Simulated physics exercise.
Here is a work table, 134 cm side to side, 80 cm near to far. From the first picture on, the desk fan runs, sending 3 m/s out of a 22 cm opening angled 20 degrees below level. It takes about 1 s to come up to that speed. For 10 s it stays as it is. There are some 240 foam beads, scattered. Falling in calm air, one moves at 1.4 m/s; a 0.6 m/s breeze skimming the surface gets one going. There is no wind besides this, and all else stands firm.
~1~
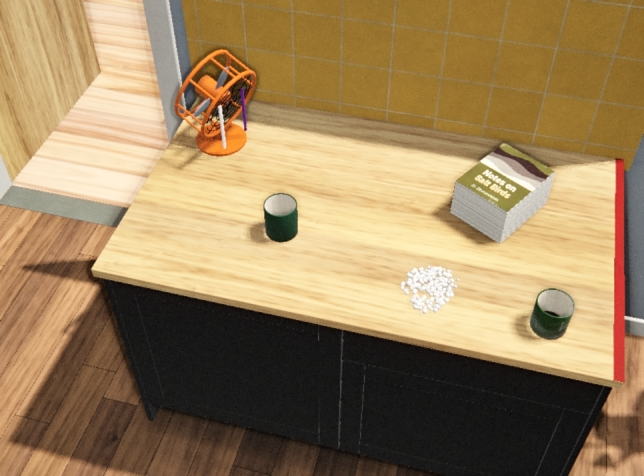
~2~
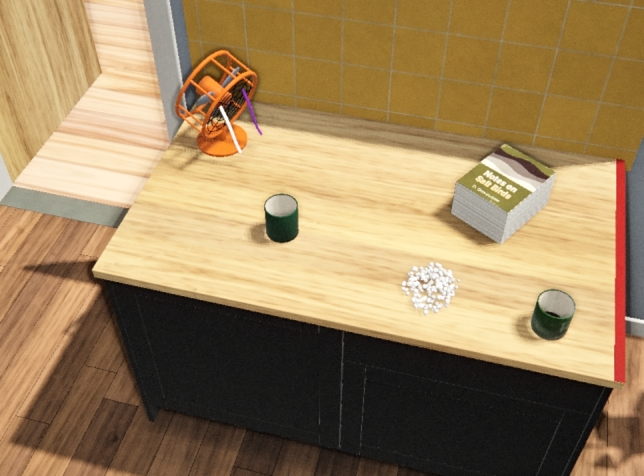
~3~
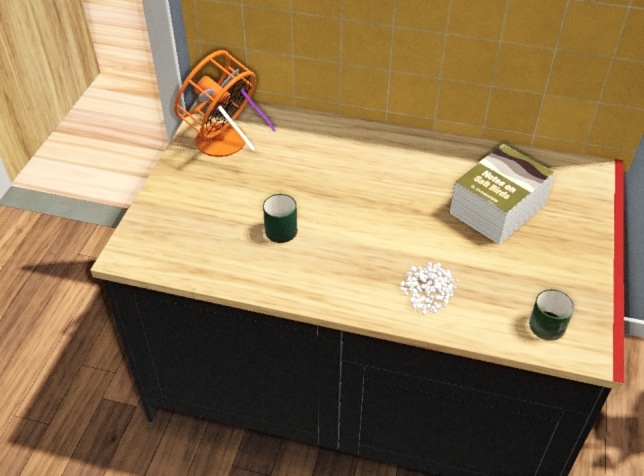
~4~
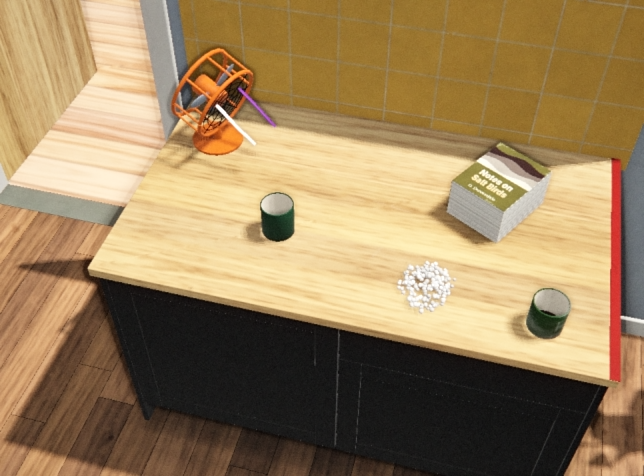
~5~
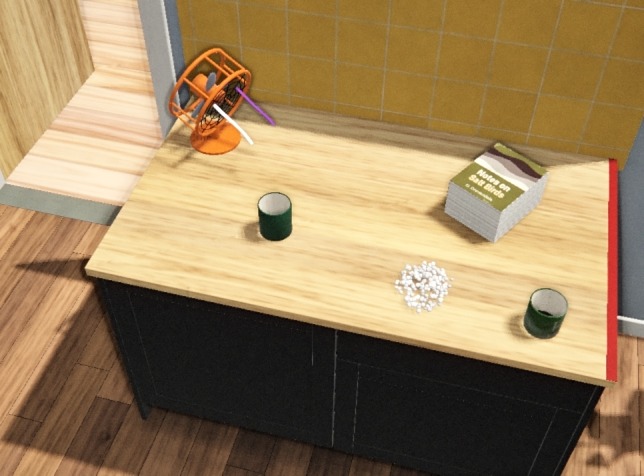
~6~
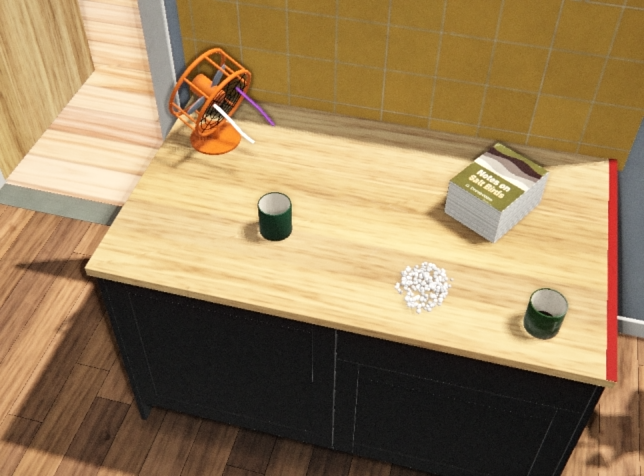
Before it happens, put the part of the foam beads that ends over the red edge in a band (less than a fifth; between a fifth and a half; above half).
I'd say under one fifth end up on the far side of the red edge.
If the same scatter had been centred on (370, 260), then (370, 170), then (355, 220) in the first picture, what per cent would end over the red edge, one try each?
It goes 0 %, then 100 %, then 10 %.
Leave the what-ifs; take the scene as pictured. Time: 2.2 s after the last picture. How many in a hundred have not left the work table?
Share at that time: Some 0 %.
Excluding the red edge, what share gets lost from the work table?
It comes out at some 100 %.
Then, 1.0 s after the last picture, 0 % are on the move or not yet settled, 0 % are over the red edge.
Then, 2.2 s after the last picture, 0 % are on the move or not yet settled, 0 % are over the red edge.
Then, 4.6 s after the last picture, 0 % are on the move or not yet settled, 0 % are over the red edge.
Then, 9.1 s after the last picture, at the end, 0 % are over the red edge.
